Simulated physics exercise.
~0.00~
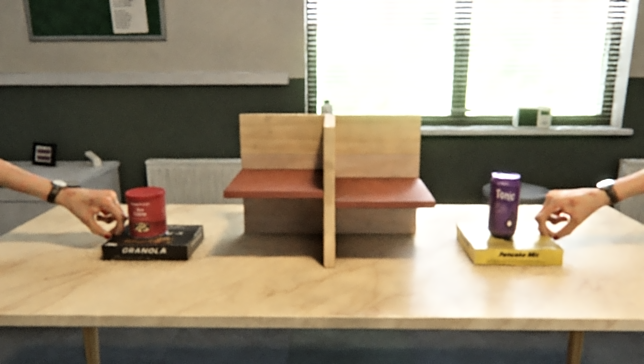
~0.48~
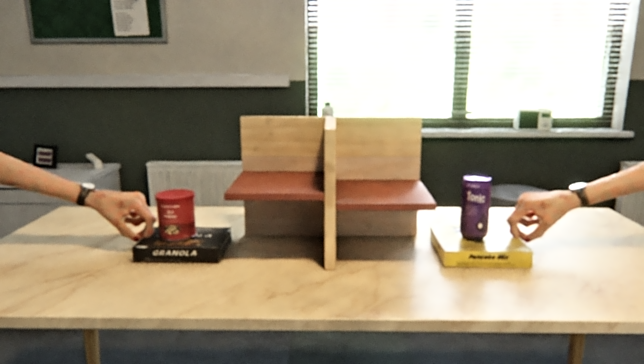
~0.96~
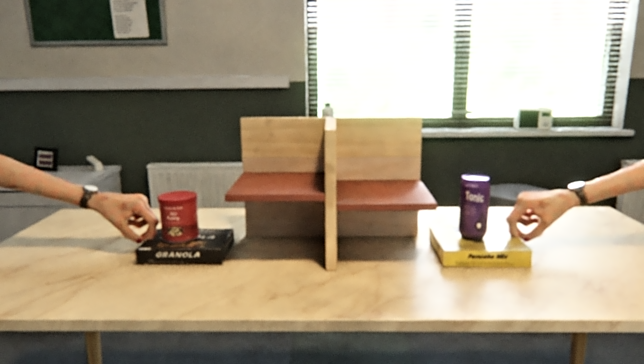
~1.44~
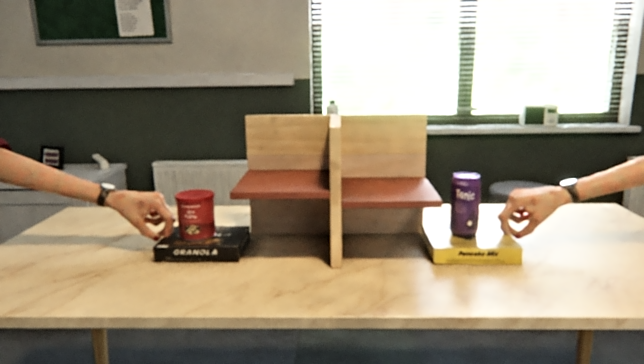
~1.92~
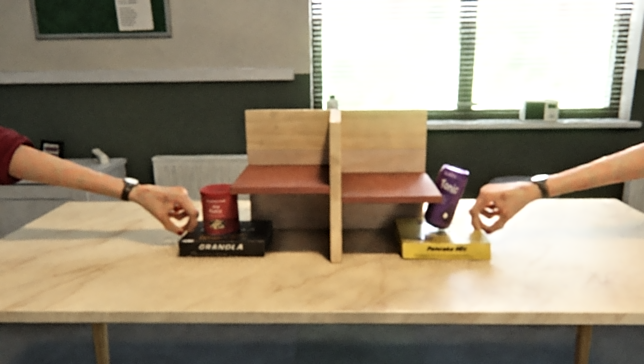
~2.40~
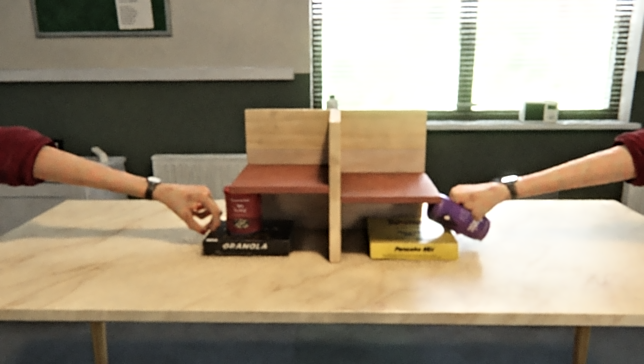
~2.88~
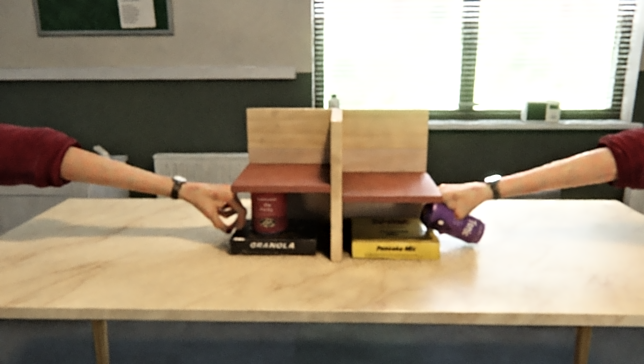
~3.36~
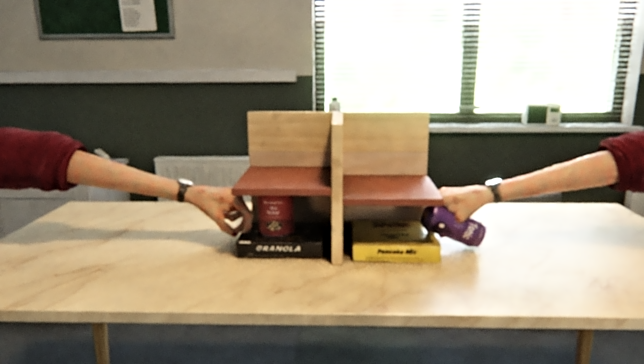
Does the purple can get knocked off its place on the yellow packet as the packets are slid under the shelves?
Yes, the purple can is scraped off its spot at the shelf's edge and ends up on its side. The red pot, by contrast, rides in untouched on the black packet.
A black packet carrying a red pot and a yellow packet carrying an upright purple can sit at opposite ends of a pale table, seen from the front by a slightly swaying camera. Between them stands a wooden divider with low reddish shelves, before a bright window. Two hands slide the packets inward, the black one rightward and the yellow one leftward. The purple can meets the right shelf's edge, leans, and ends on its side by the hand, outside the shelf. The red pot passes beneath the left shelf, still upright on its packet.
